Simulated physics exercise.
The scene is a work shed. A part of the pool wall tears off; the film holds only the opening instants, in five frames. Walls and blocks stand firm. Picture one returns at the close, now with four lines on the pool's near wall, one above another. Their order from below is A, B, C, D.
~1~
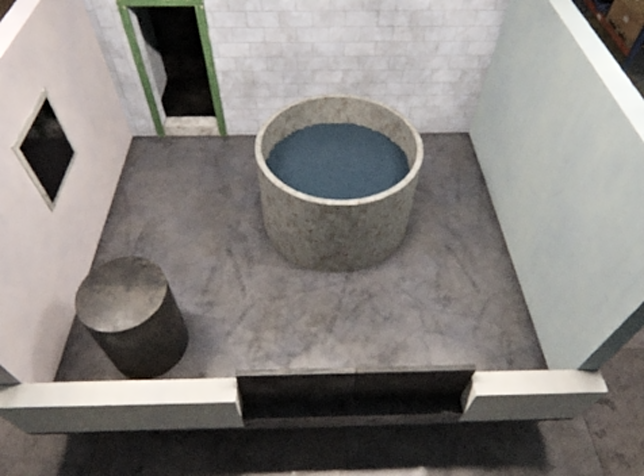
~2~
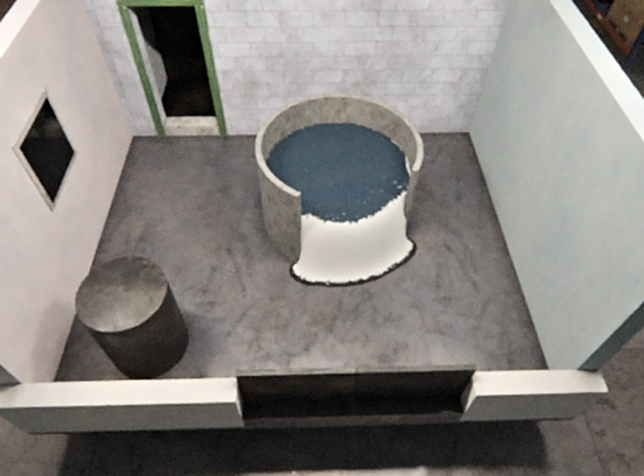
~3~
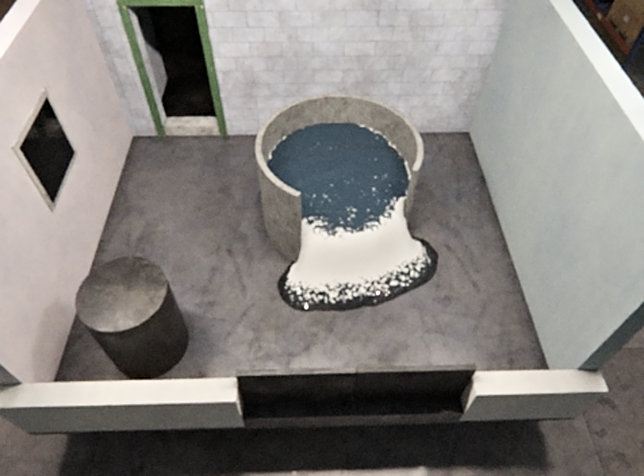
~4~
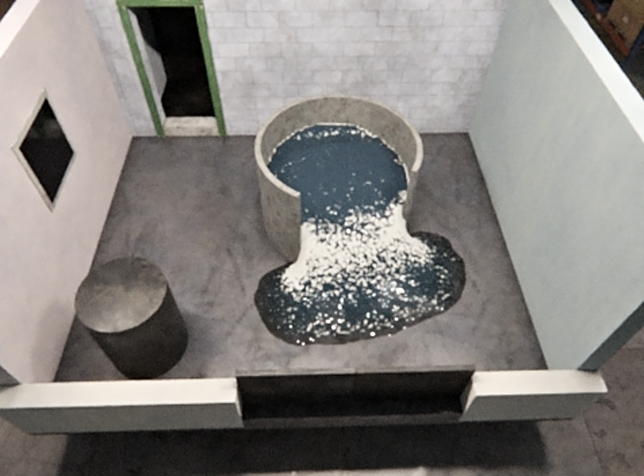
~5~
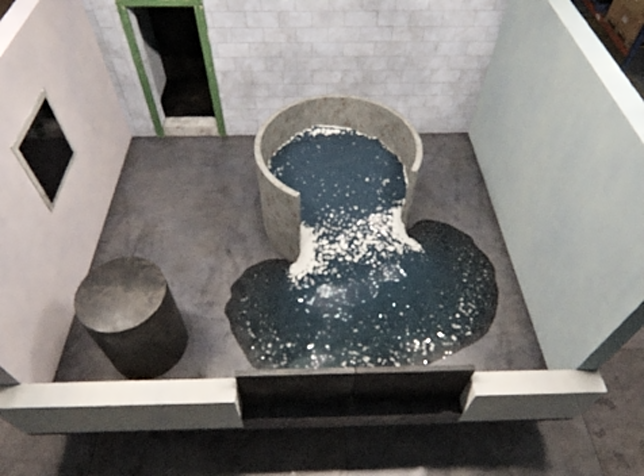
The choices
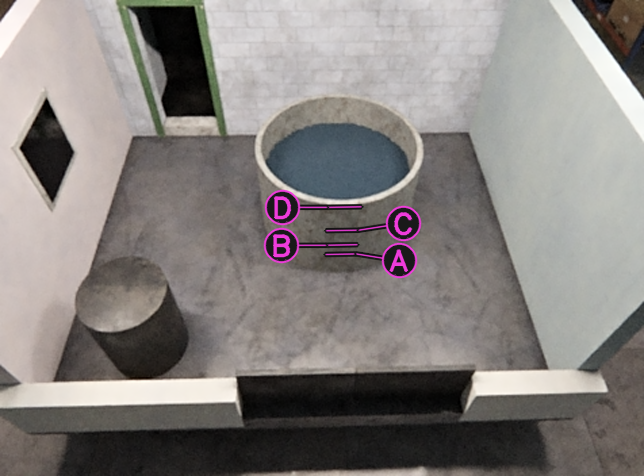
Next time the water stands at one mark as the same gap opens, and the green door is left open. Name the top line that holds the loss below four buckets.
C will do.
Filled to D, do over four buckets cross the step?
Yes, it does.
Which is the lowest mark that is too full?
Here it is mark D.
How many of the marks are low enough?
Three.
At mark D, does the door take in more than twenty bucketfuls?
No.
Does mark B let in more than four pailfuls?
No, that is safe.
On the marked copy, A at (341, 254); B at (341, 244); C at (342, 230); D at (344, 207); from the bottom up A, B, C, D.
With A, nothing gets over.
With B, nothing gets over.
With C, a splash gets over, under a bucket.
With D, about 9 bucketfuls get in.
